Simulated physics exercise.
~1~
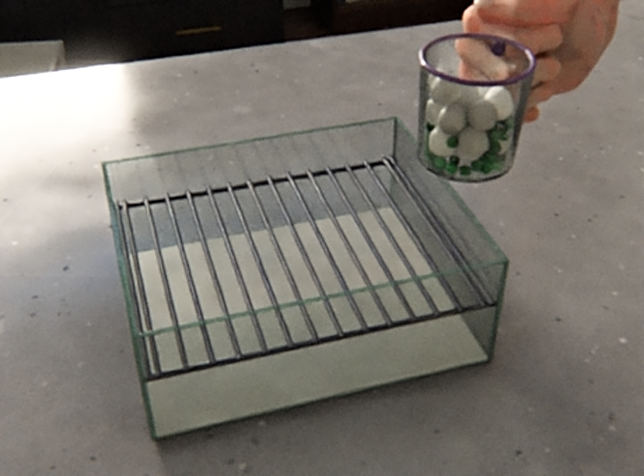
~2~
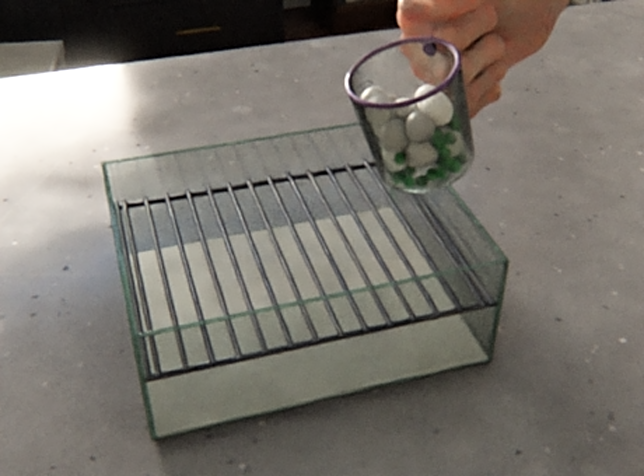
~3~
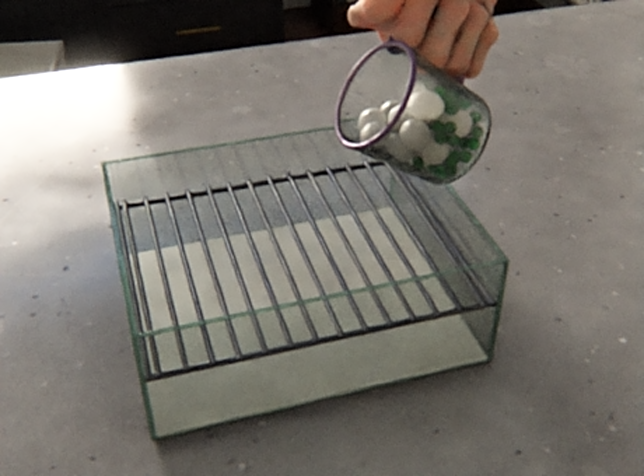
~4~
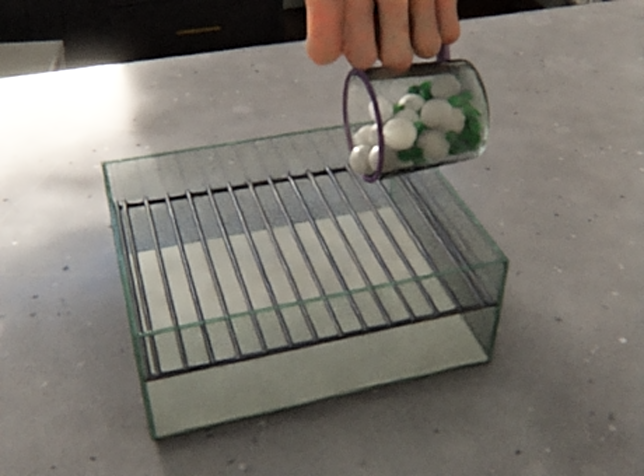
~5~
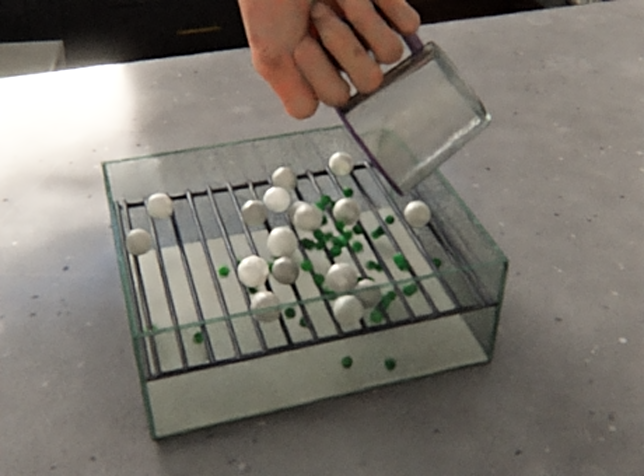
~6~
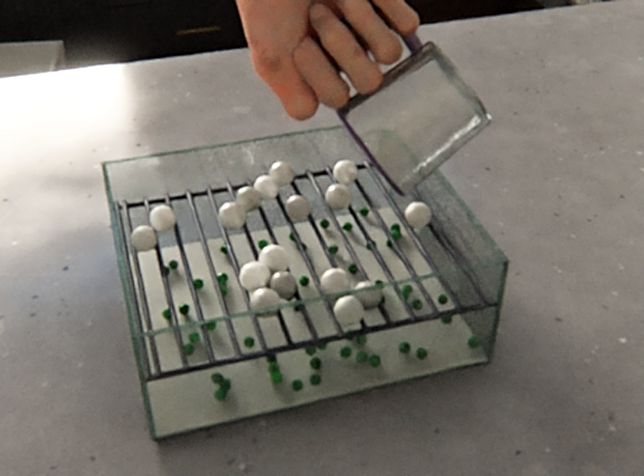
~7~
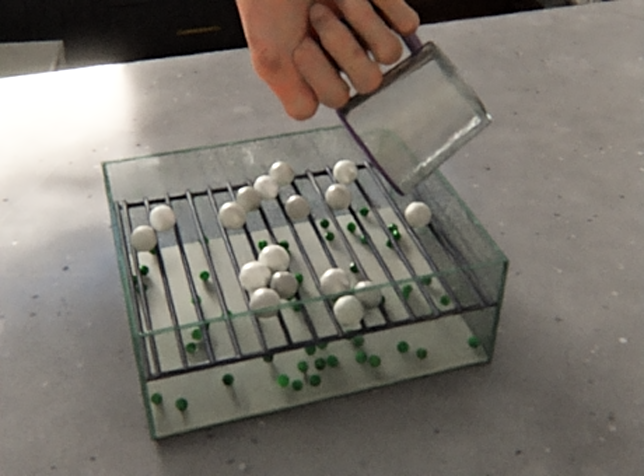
A hand tipped a clear cup of white balls and small green beads over a wire rack in a glass box, spilling them all out. The white balls stayed on the wires while the green beads dropped through and ended up underneath.
